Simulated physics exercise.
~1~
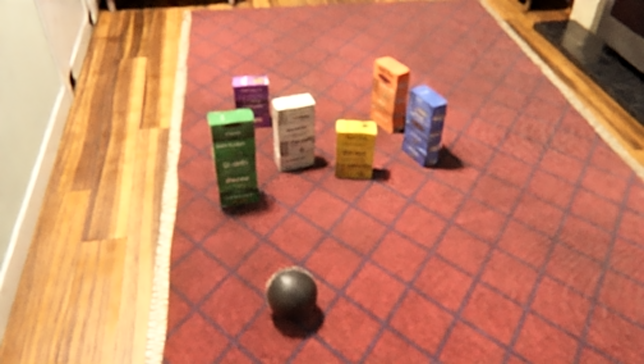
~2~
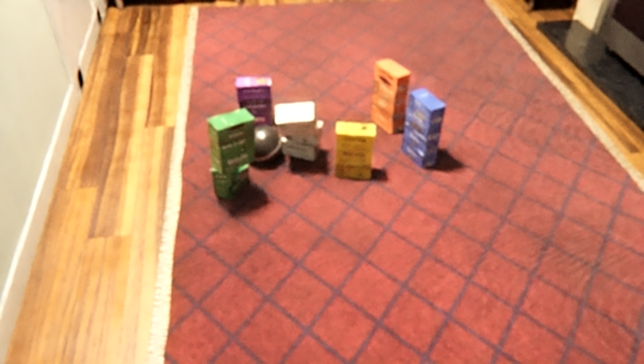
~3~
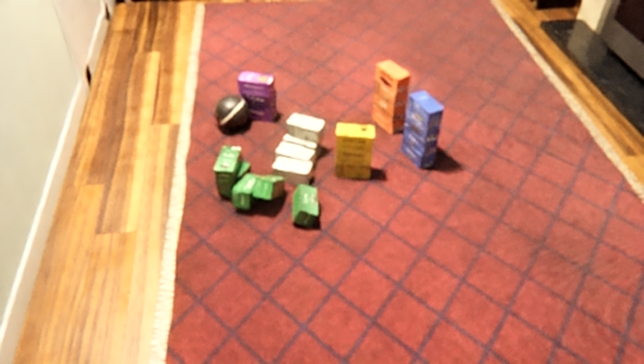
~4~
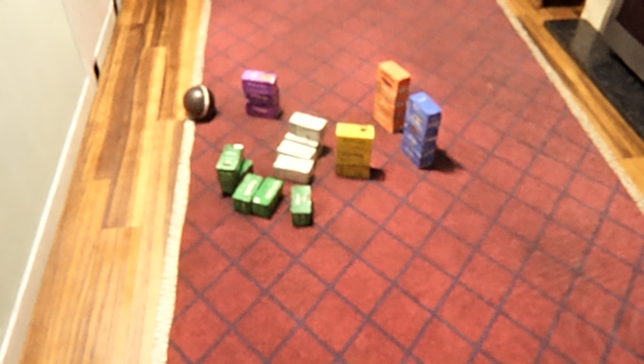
A dark ball rolling across a red rug into stacked tea packets, toppling green and white ones, then drifting left beyond them.
